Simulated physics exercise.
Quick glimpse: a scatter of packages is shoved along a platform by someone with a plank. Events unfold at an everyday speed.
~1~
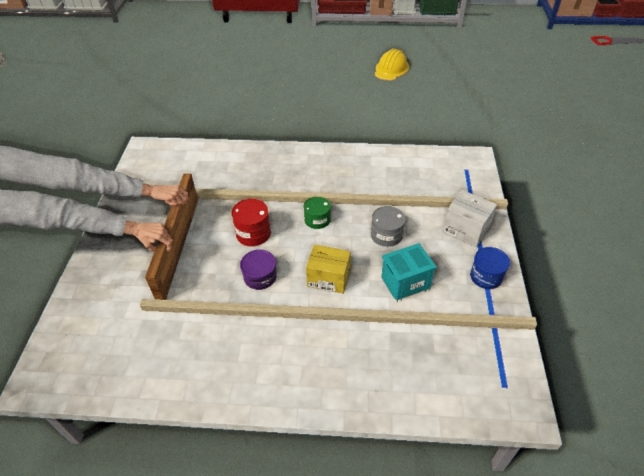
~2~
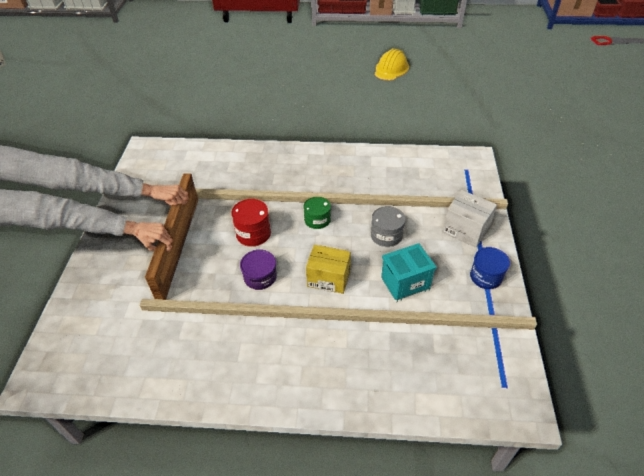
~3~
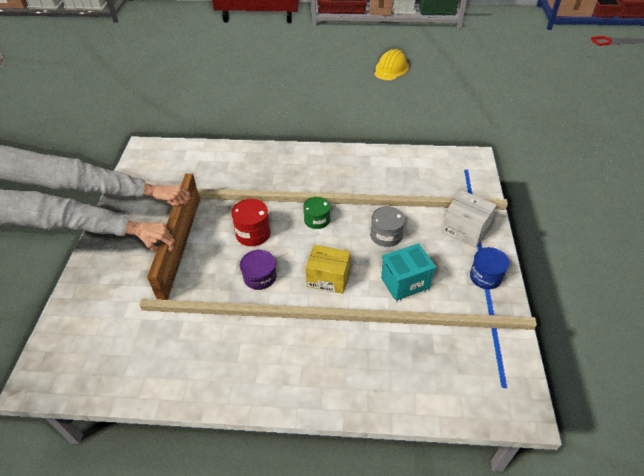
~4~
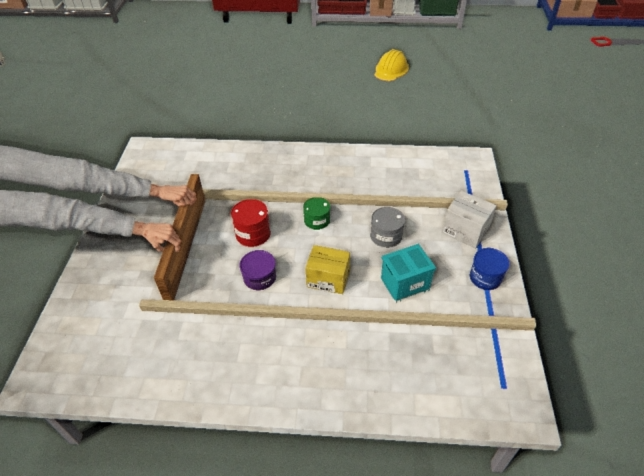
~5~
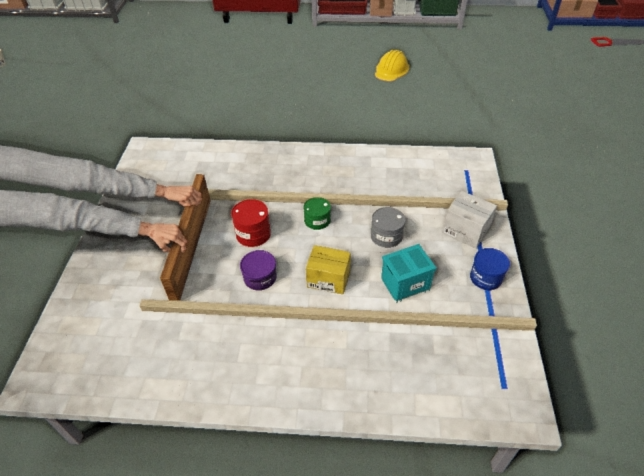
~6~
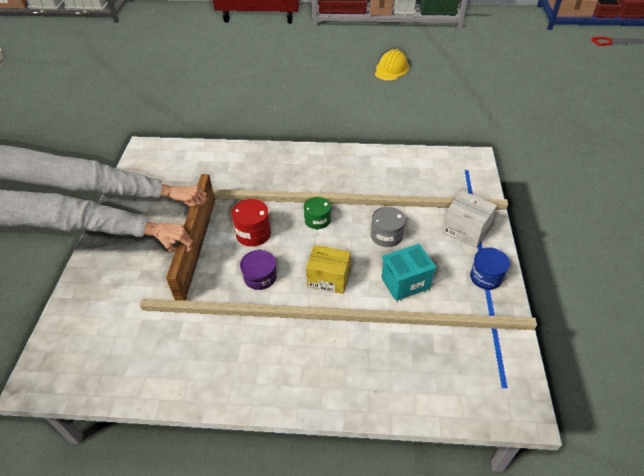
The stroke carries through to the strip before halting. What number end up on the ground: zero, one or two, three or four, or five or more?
The number sent down is large, five or above.
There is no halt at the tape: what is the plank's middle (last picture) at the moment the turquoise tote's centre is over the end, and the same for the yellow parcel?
The turquoise tote gives roughly (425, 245), the yellow parcel roughly (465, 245).
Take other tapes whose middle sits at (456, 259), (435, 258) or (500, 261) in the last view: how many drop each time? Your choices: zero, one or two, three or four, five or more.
In that order: Three to four; 1 or 2; five or over.
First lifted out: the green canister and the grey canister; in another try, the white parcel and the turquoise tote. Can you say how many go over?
The count is 4 in the first case and 3 in the second.
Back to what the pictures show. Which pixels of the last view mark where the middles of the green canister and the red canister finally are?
Near (491, 215) and (501, 236).
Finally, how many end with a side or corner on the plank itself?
That makes 3.
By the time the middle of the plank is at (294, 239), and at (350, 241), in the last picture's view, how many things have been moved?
The number moved is 4 and then 6.
Soon after, none off yet; blue pail at rest near (489, 269); white parcel at rest near (469, 219); turquoise tote at rest near (407, 273).
Then, none off yet; blue pail at rest near (489, 269); white parcel at rest near (469, 219); turquoise tote moved about its own width near (452, 274).
Further on, one off so far; blue pail falling near (523, 328); white parcel moved about its own width near (510, 217); turquoise tote moved well along near (530, 274).
At rest, the number that fall off is five or more; fallen, yellow parcel, grey canister, turquoise tote, white parcel and blue pail.
